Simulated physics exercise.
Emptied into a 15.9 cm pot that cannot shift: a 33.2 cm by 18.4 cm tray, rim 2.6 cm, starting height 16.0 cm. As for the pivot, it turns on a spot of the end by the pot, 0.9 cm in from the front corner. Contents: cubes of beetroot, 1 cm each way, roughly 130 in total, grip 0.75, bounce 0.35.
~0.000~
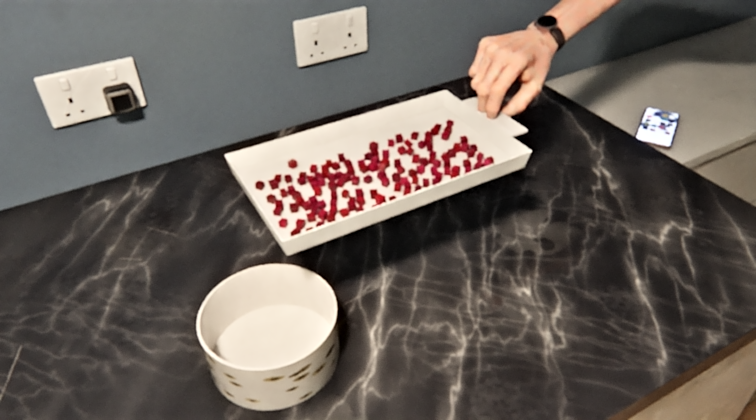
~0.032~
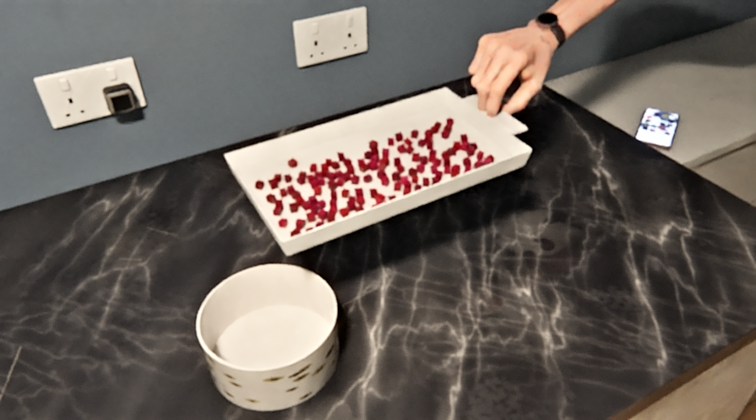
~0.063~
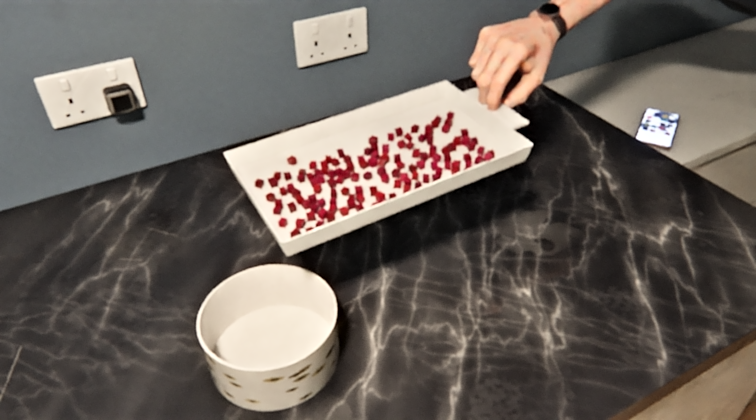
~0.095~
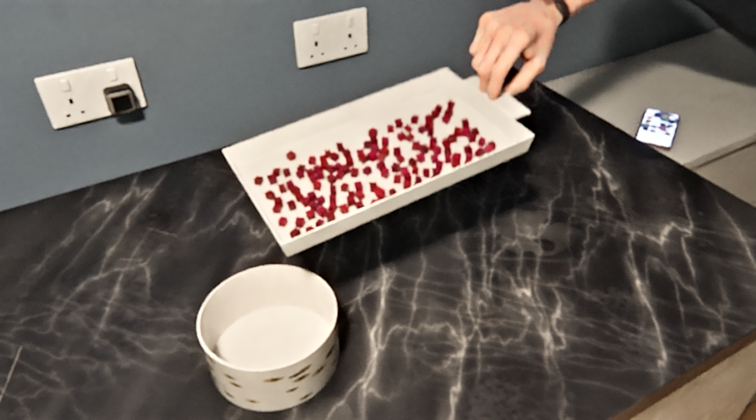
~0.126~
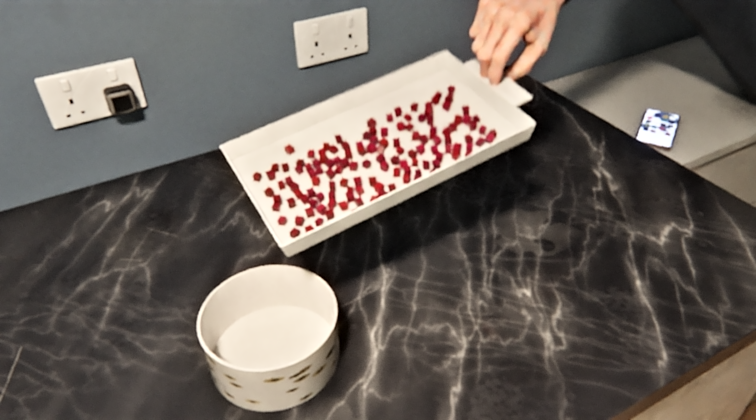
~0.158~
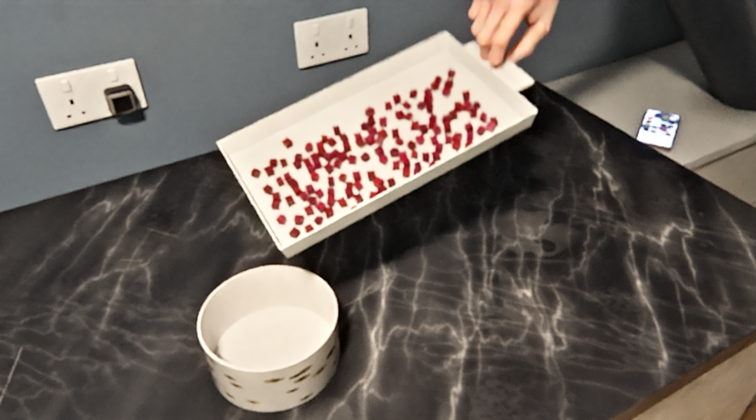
On a dark, white-veined marble-look worktop against a blue-grey wall with sockets, the view looks down at an angle from the front. A white tray scattered with deep red beetroot cubes sits behind a round white pot with a patterned side at lower left, with a phone-like object at right. A hand wearing a dark watch lifts the tray's right end, tilting it leftward, while the camera stays still.
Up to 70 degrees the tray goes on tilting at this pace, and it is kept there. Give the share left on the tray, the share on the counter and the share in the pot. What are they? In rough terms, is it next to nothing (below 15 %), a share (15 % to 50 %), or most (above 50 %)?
Outcome: Tray: Looks like a noticeable amount, counter: Looks like a noticeable amount, pot: Looks like a noticeable amount.
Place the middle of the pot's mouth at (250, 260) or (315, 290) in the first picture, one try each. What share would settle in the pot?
Near 0 and 5 percent, one try each.
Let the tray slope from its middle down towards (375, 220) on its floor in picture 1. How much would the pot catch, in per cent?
Roughly 20 per cent.
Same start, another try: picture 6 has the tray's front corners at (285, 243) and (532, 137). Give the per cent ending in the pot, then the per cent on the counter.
Final per cent - pot 10, counter 15.
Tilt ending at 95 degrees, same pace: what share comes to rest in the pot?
That would be around 65 percent.
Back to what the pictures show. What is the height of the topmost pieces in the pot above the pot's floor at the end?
Roughly 1.5 cm up.
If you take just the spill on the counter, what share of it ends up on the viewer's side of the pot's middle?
Near 100 in a hundred.
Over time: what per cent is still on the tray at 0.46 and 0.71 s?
Close to 100 at the first time and 40 at the second.
Then, at 0.34 s, tilt 45 degrees; the tray holds 100 %, the pot 0 %.
After 0.46 s, tilt 64 degrees; the tray holds 100 %, the pot 0 %.
After 0.71 s, tilt 70 degrees; the tray holds 40 %, the pot 15 %.
At rest (2.1 s), tray 30 %, counter 30 %, pot 40 %.
